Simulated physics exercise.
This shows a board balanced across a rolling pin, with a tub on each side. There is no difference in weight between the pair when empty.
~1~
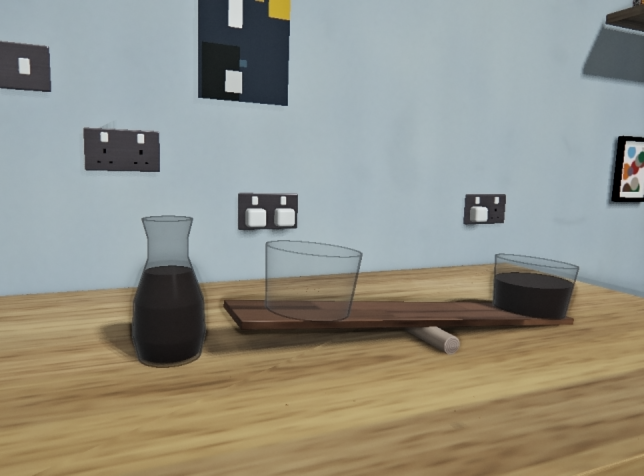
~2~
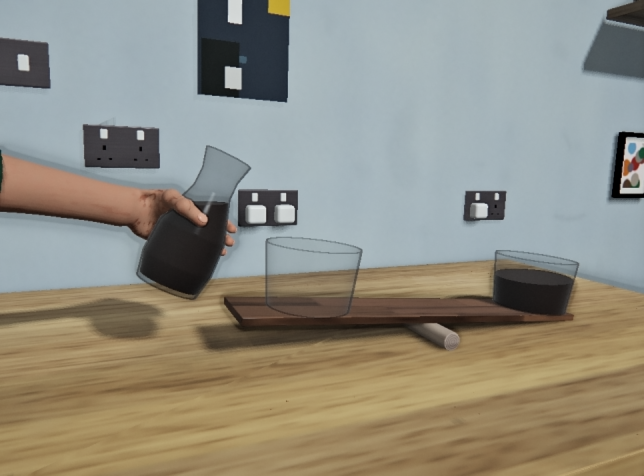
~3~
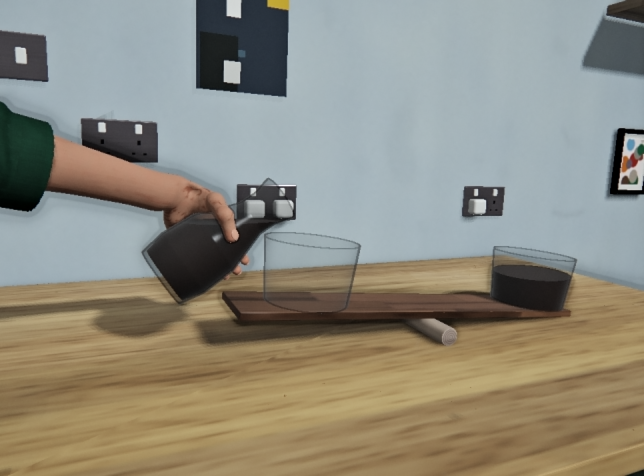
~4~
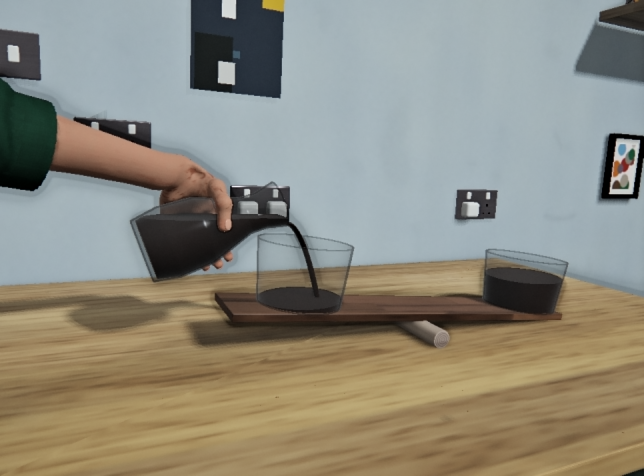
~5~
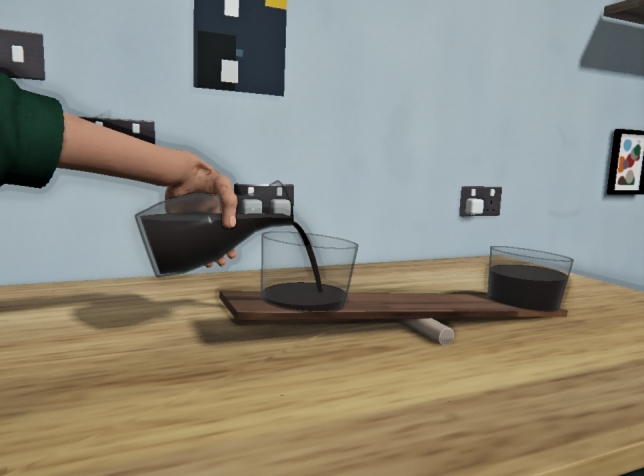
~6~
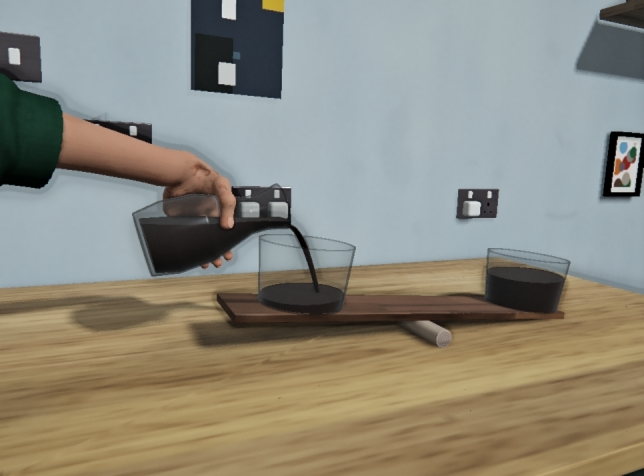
The footage shows a hand lifting a carafe of dark liquid from a wooden surface, tilting it rightward, and pouring a thin stream into the empty left tub on a board balanced across a rolling pin, opposite a partly filled tub.
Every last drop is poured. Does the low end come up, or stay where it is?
The low end stays where it is.
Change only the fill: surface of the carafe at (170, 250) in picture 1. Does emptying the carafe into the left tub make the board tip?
My guess is that it sits tight.
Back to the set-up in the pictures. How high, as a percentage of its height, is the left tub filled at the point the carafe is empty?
Fill level: About 55 percent.
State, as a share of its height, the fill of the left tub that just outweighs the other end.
Result: Some 80 per cent.
A moment on, the left tub is about a third full; the board leans as before.
Further on, the left tub is about half full; the board leans as before.
When it is over, the left tub is about half full; the board leans as before.
